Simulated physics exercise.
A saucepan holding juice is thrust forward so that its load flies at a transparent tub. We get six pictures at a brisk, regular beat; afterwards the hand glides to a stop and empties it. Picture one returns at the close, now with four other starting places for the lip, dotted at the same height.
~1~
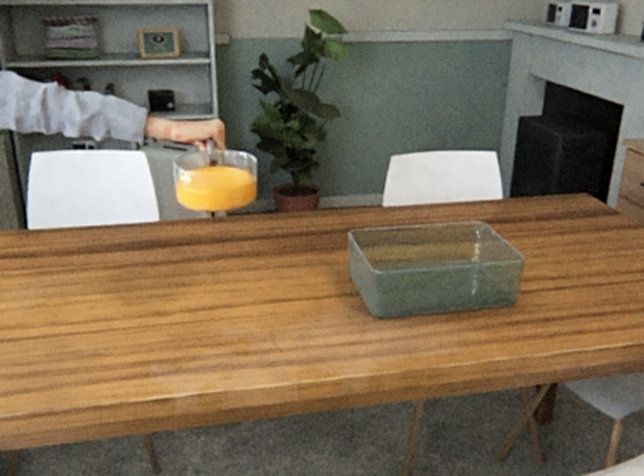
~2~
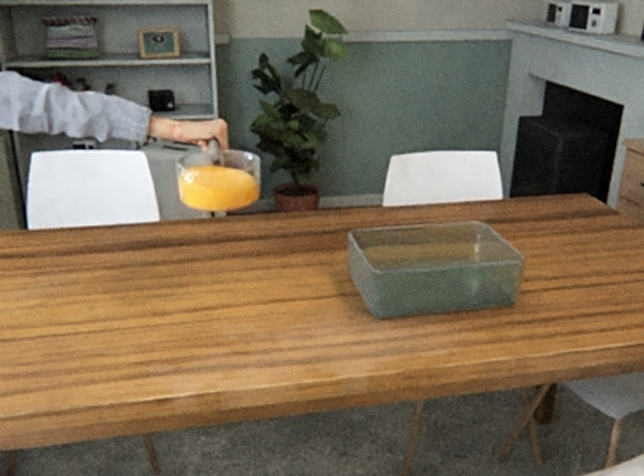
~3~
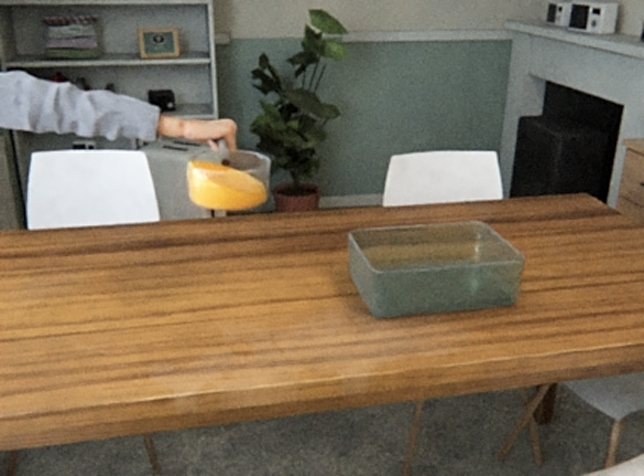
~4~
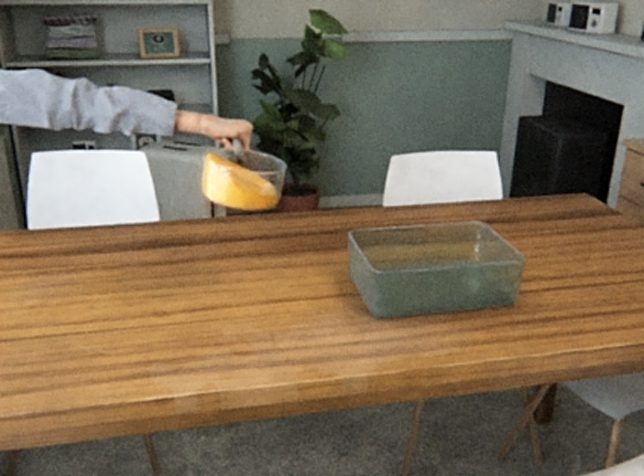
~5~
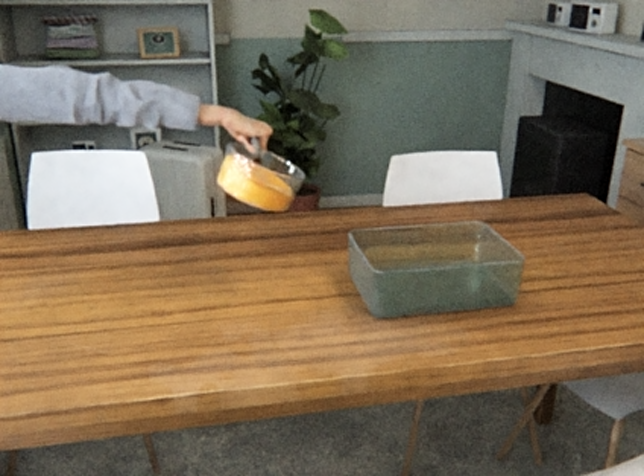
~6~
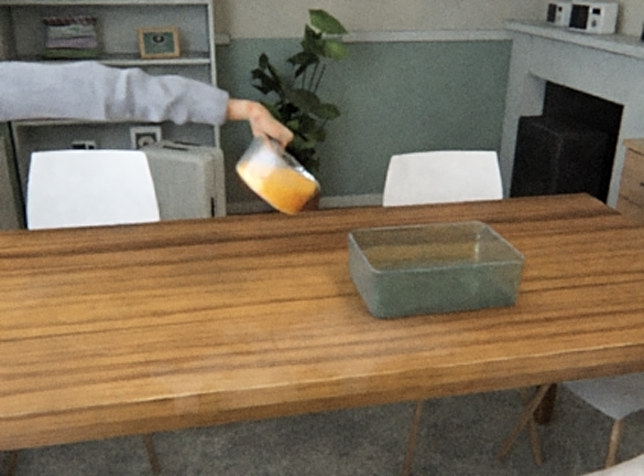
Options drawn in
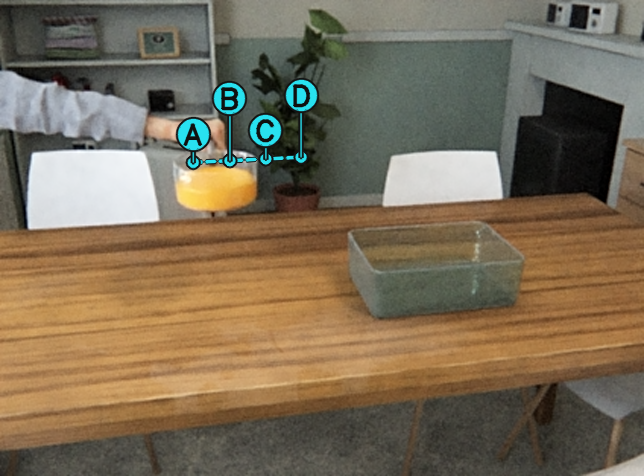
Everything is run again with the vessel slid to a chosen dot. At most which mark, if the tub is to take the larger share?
Take B.
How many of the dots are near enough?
Three of them.
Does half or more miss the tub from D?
No, not at all.
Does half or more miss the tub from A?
Yes, that goes wrong.
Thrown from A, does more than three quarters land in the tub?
No.
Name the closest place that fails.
Place A.
On the marked copy, A at (193, 162); B at (229, 160); C at (265, 158); D at (301, 157).
Choosing A, about 26 % lands in the tub, 71 % falls short and 4 % goes beside or beyond.
Choosing B, about 67 % lands in the tub, 23 % falls short and 10 % goes beside or beyond.
Choosing C, about 79 % lands in the tub, 6 % falls short and 15 % goes beside or beyond.
Choosing D, about 79 % lands in the tub, 5 % falls short and 16 % goes beside or beyond.
